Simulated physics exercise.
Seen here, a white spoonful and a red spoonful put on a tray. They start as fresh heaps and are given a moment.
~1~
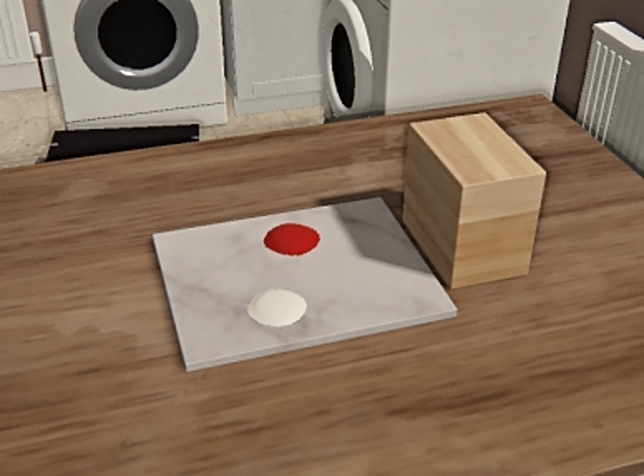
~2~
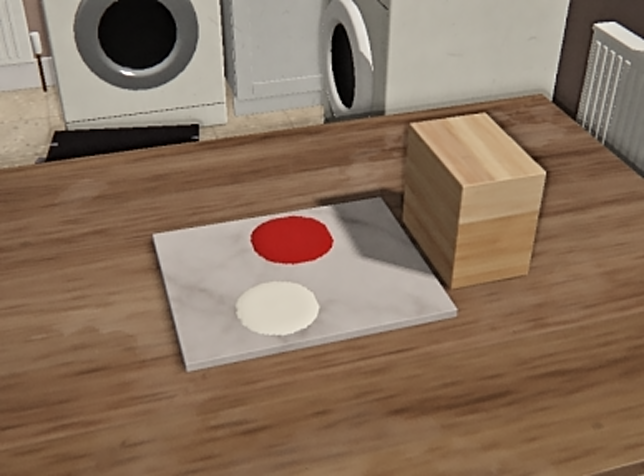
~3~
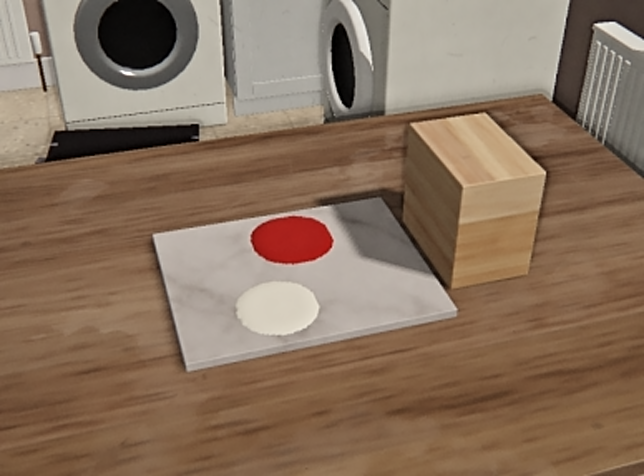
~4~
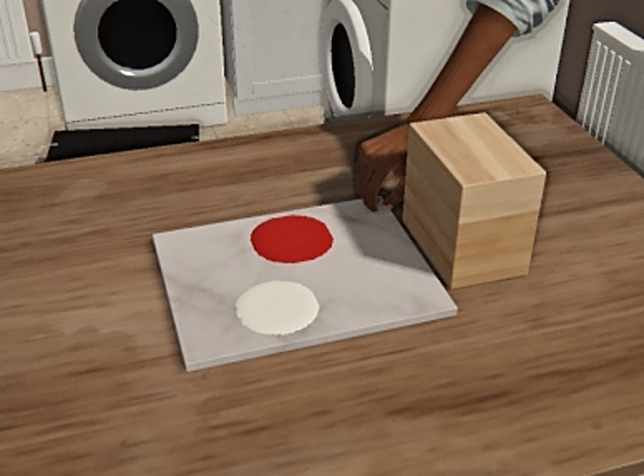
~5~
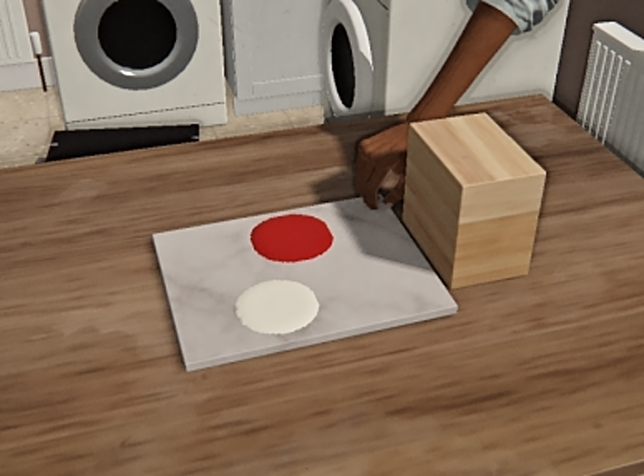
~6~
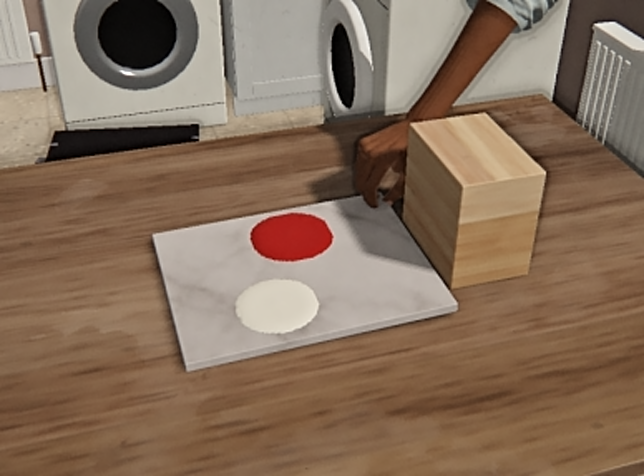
A hand reached in at the far edge of a pale tray beside a wooden block and barely lifted it, after the red and white heaps on it had spread into flat, still circles.
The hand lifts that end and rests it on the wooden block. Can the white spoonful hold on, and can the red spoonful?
The white spoonful drips off the end and the red spoonful drips off the end.
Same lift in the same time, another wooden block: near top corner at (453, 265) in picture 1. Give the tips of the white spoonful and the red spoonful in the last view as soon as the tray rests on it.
The first near (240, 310), the second near (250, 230).
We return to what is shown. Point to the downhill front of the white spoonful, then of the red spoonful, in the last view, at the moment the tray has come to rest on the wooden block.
In turn (174, 325) and (186, 240).
Next, slope about 31°; the white spoonful has crept down a long way; the red spoonful has crept down a long way.
After that, the white spoonful is dripping off the low end; the red spoonful is dripping off the low end.
Finally, slope about 31°; the white spoonful is dripping off the low end; the red spoonful is dripping off the low end.
